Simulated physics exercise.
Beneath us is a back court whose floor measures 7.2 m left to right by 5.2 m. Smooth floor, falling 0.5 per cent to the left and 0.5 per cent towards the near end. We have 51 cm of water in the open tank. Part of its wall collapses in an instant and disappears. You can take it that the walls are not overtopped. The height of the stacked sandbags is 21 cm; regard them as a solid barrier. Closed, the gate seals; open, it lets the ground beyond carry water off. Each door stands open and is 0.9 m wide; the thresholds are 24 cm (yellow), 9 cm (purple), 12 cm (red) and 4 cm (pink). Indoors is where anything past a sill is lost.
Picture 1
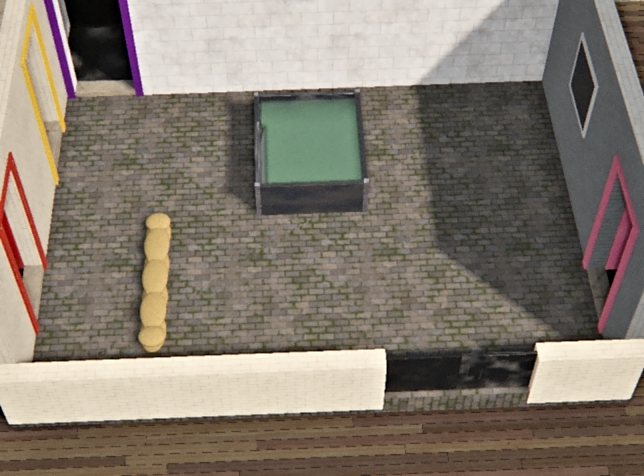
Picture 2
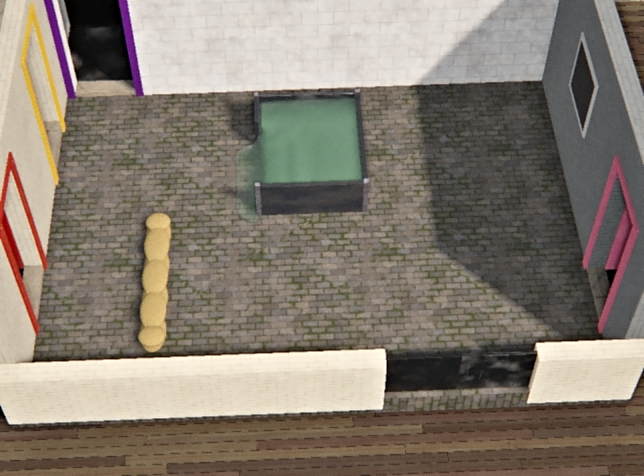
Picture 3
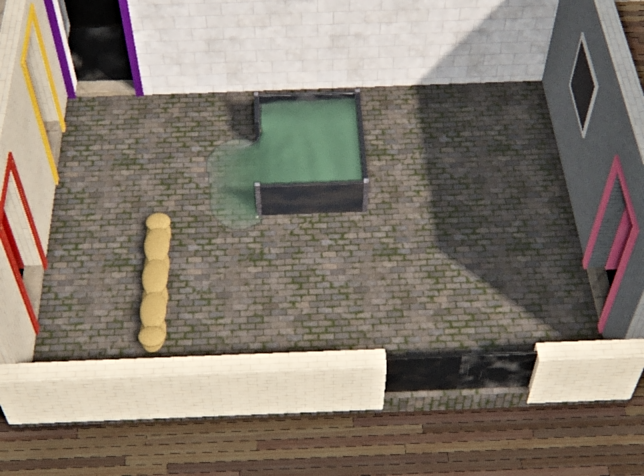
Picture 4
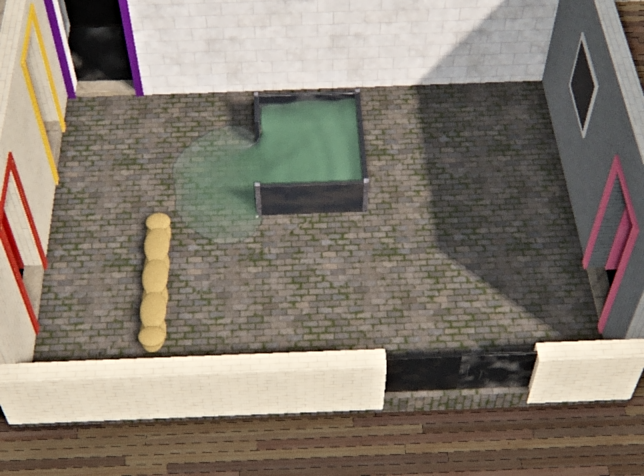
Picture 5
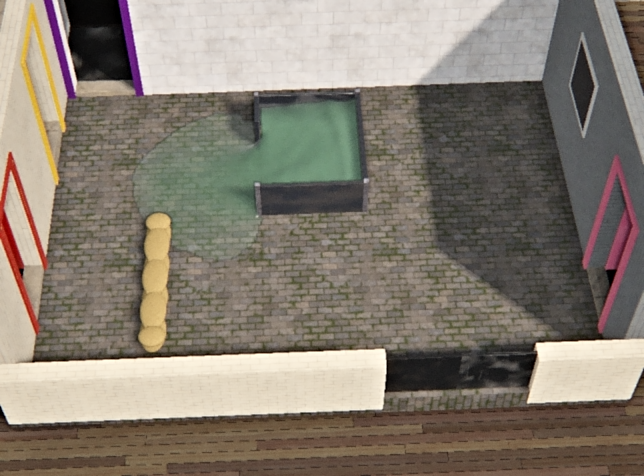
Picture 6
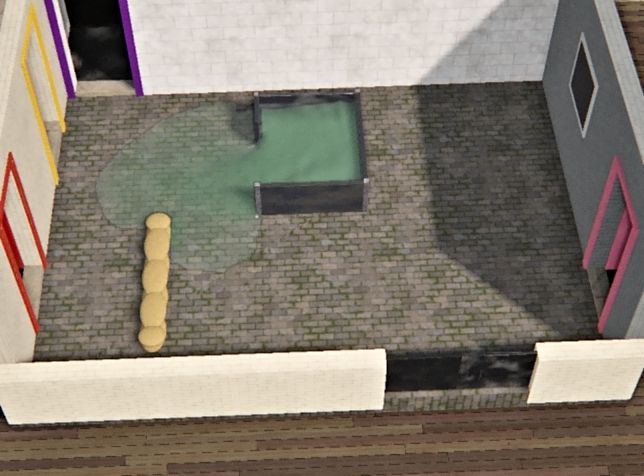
In the video, the left side of an open tank in a paved courtyard suddenly vanishes, and greenish water pours out, spreading leftward across the floor in a widening rounded sheet that reaches and passes the top of a sandbag row.
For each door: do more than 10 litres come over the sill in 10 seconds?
At the yellow door the water let in will remain short of the limit; at the purple door the water let in will surpass the limit; at the red door the water let in will remain short of the limit; at the pink door the water let in will remain short of the limit.
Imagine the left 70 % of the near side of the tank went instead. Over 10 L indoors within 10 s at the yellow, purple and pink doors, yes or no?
Then it goes yellow fine, purple fine, pink too high.
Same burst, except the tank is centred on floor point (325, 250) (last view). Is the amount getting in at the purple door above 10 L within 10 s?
In that case purple comes out short of the limit.
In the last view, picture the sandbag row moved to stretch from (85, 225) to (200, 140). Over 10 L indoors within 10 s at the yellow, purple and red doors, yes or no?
Result - yellow: No, not exceeded, purple: No, not exceeded, red: Yes, exceeded.
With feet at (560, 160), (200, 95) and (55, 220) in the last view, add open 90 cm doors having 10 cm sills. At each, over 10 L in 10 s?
Less, less, more.
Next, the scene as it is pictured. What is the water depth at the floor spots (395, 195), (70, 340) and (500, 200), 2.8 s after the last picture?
Reading - approx. 0 / 3 / 0 cm.
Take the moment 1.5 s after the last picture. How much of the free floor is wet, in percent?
Covered: Roughly 30 %.
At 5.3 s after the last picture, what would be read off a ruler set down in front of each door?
Centimetres: Yellow 8 / purple 8 / red 8 / pink 0.
Then, 0.7 s after the last picture water covers 20 % of the floor and is deepest (28 cm) near (53, 214); yellow door 19 cm at the sill, 0 L in, purple door not reached, red door not reached, pink door not reached.
Then, 1.5 s after the last picture water covers 30 % of the floor and is deepest (26 cm) near (66, 110); yellow door 20 cm at the sill, 0 L in, purple door 11 cm at the sill, 1 L in, red door 7 cm at the sill, 0 L in, pink door not reached.
Then, 2.8 s after the last picture water covers 40 % of the floor and is deepest (16 cm) near (66, 110); yellow door 12 cm at the sill, 0 L in, purple door 15 cm at the sill, 30 L in, red door 6 cm at the sill, 0 L in, pink door not reached.
Then, 5.3 s after the last picture water covers 60 % of the floor and is deepest (13 cm) near (39, 322); yellow door 8 cm at the sill, 0 L in, purple door 8 cm at the sill, 45 L in, red door 8 cm at the sill, 0 L in, pink door not reached.
Then, 9.3 s after the last picture water covers 80 % of the floor and is deepest (8 cm) near (29, 396); yellow door 5 cm at the sill, 0 L in, purple door 4 cm at the sill, 45 L in, red door 6 cm at the sill, 0 L in, pink door 3 cm at the sill, 0 L in.
